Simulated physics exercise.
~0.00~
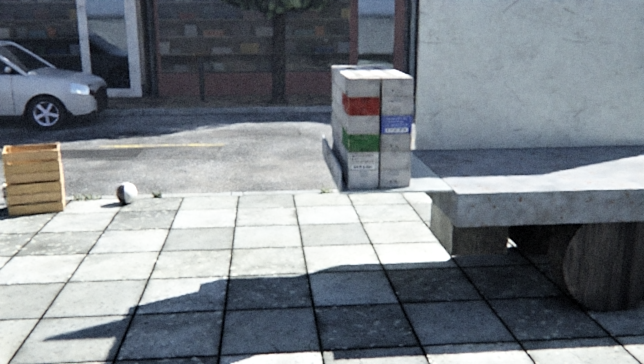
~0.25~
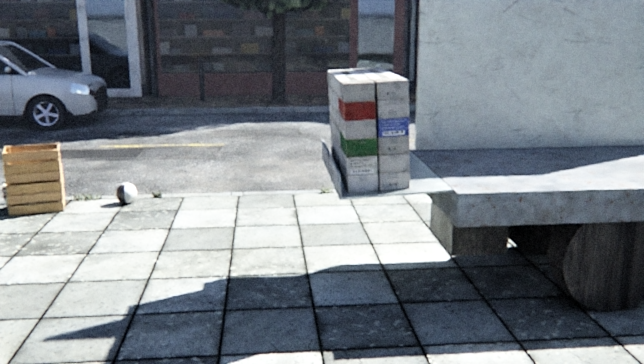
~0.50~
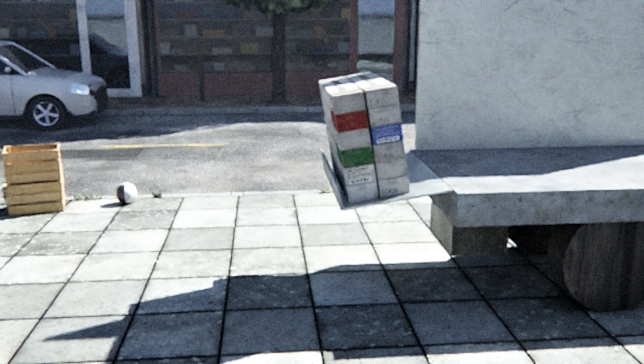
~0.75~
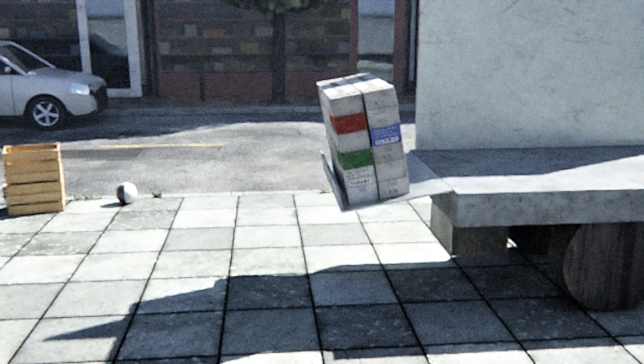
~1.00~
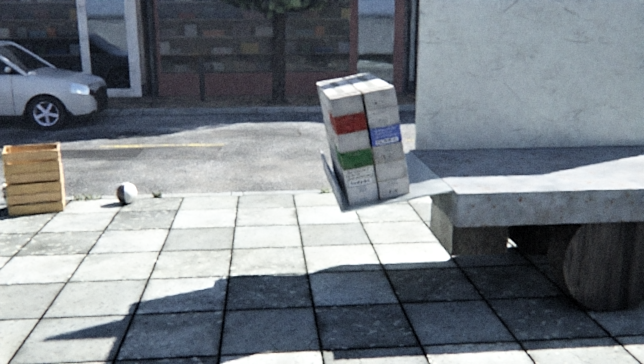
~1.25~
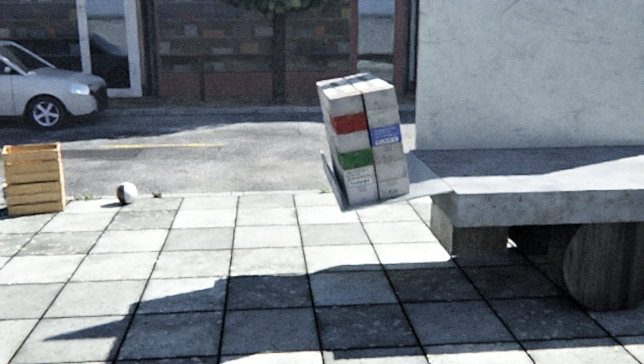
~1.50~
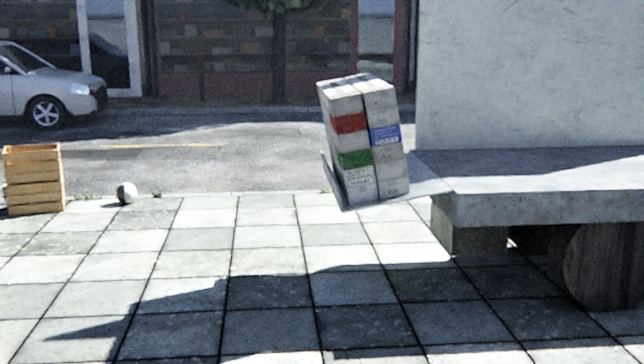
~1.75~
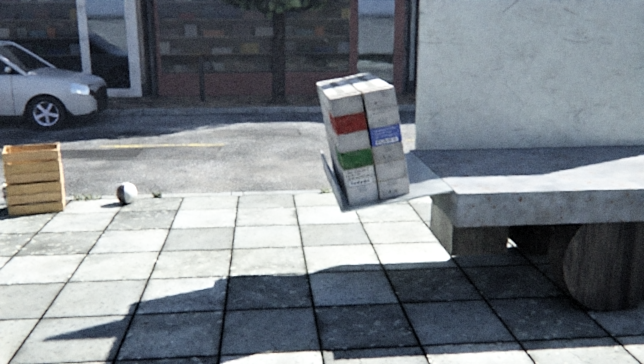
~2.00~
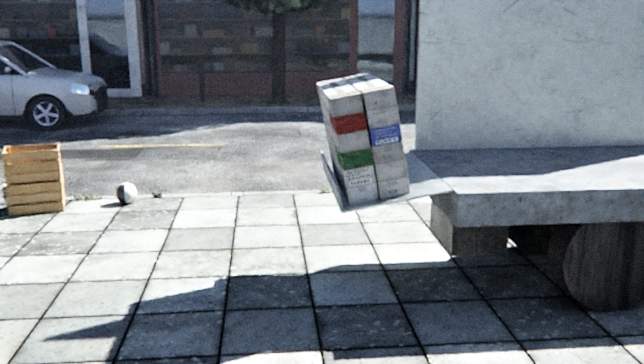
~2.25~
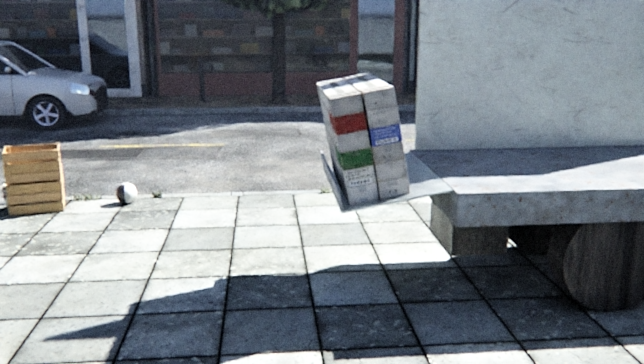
Paved street beside a parked car, stacked boxes with coloured labels tilting left on a sinking platform, then staying aboard without toppling.
